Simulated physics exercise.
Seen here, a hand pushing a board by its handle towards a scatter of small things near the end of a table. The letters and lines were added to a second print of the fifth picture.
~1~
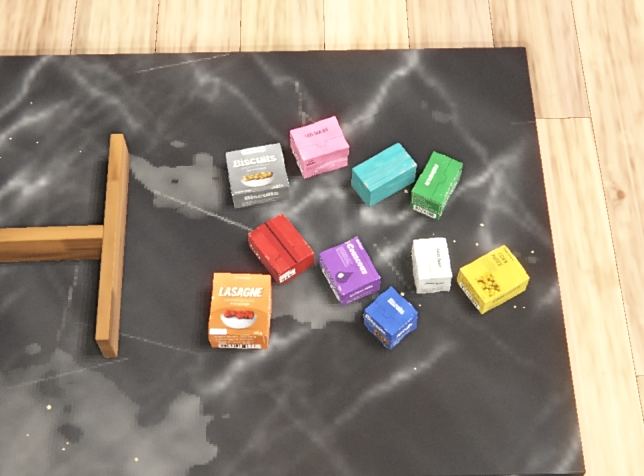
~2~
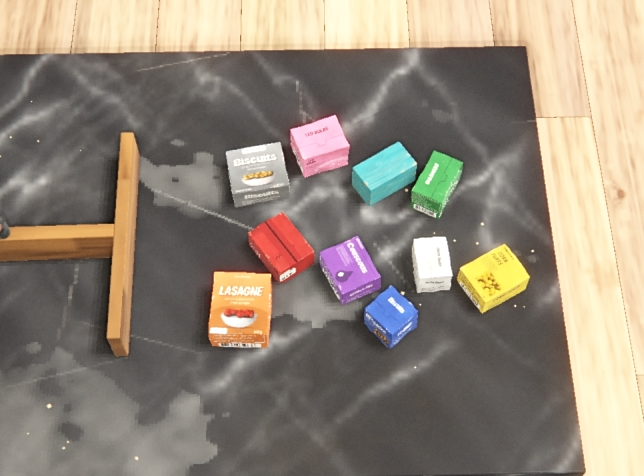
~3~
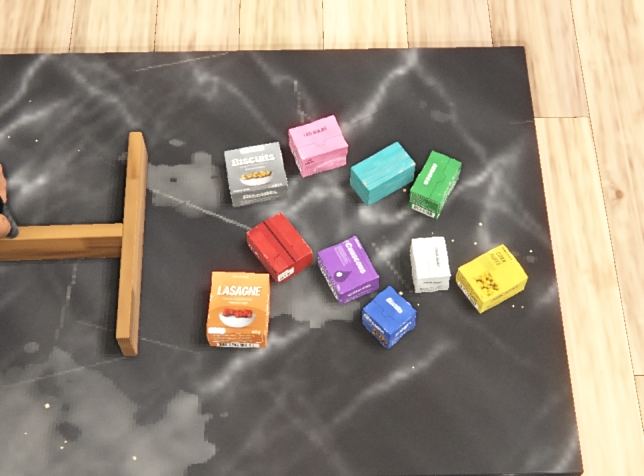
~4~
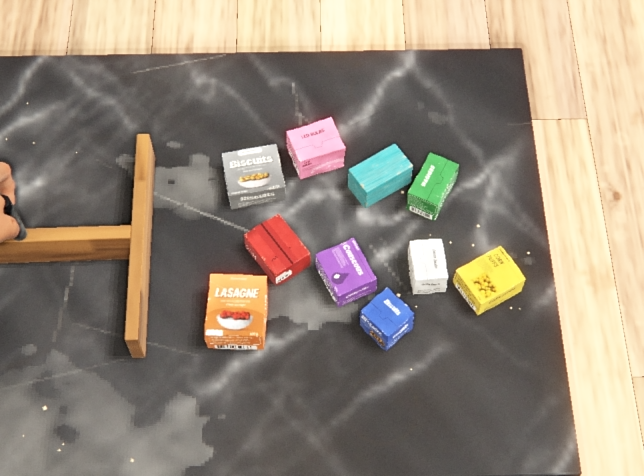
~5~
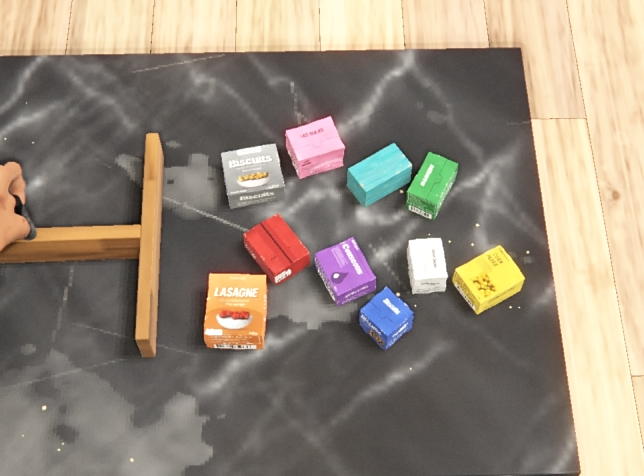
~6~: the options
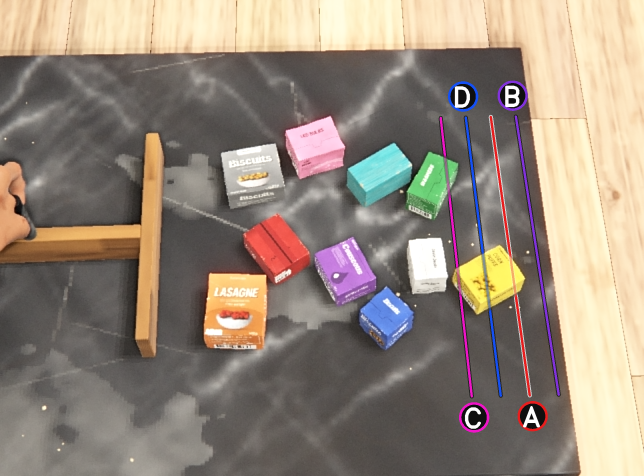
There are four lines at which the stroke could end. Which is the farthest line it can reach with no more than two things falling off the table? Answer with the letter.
Stop at C.
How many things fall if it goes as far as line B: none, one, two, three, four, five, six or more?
In all, six or more.
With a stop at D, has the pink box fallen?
By then, no.
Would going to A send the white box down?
By then, yes.
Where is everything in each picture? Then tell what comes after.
The first frame shows red box (281, 249); yellow packet (493, 279); orange packet (241, 311).
The second frame shows board (120, 230); purple packet (350, 271).
The third frame shows board (129, 229); white box (430, 265).
The fourth frame shows board (138, 231); green box (432, 186).
The fifth frame shows board (147, 230); blue packet (386, 319); red box (277, 249); yellow packet (489, 280).
On the marked copy, A at (509, 246); B at (536, 246); C at (455, 247); D at (482, 247).
Taking C. A third of the way, board (259, 228); pink box (345, 145); orange packet (296, 310).
Two thirds of the way, board (370, 226); yellow packet (530, 277); white box (483, 246).
When it is over, board (454, 225); white box over the edge; yellow packet over the edge; two fallen.
As for the rest, A drops six; B drops nine; D drops six.
